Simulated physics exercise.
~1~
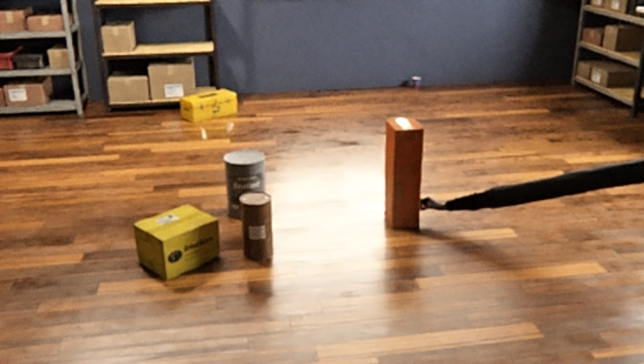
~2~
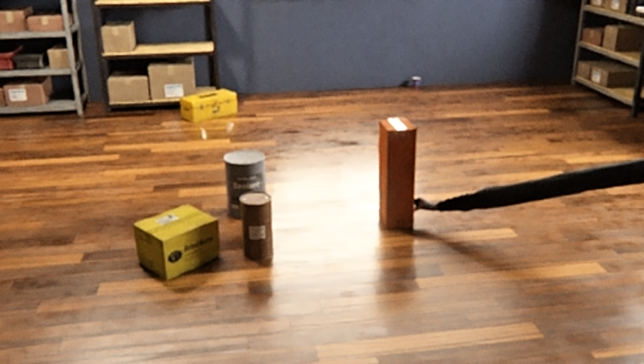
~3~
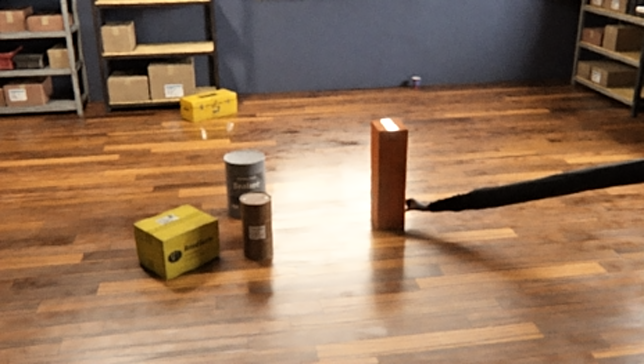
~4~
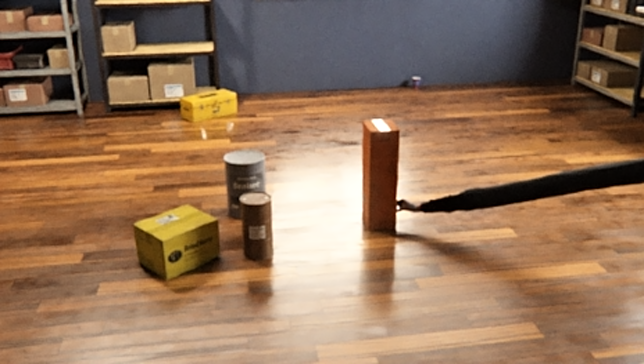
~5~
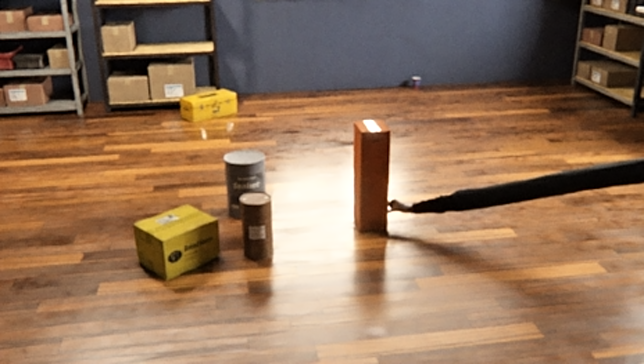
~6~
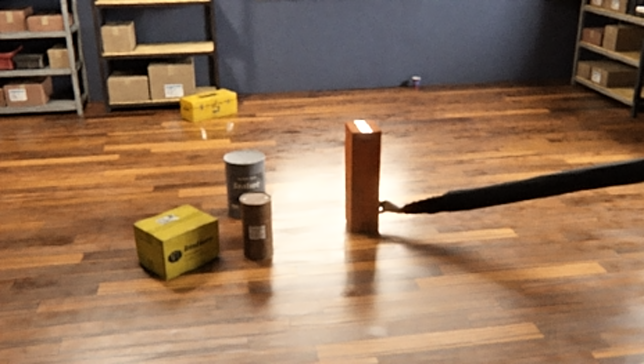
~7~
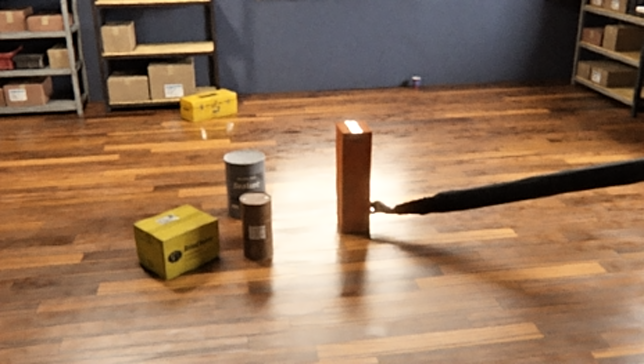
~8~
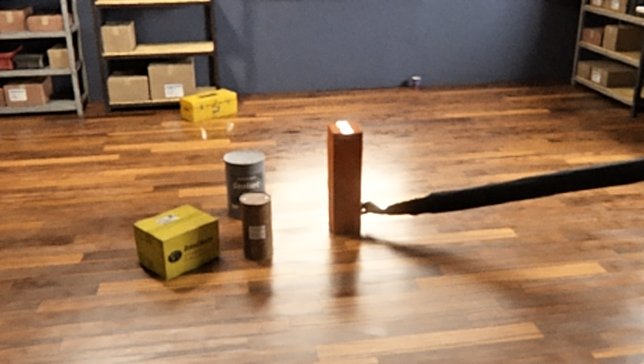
We see a dark, slender arm slowly push a tall orange box leftward across a shiny wooden floor, toward a grey pail, a brown canister and a yellow parcel that stay put. The box slides steadily and is still upright at the end, short of the other items.
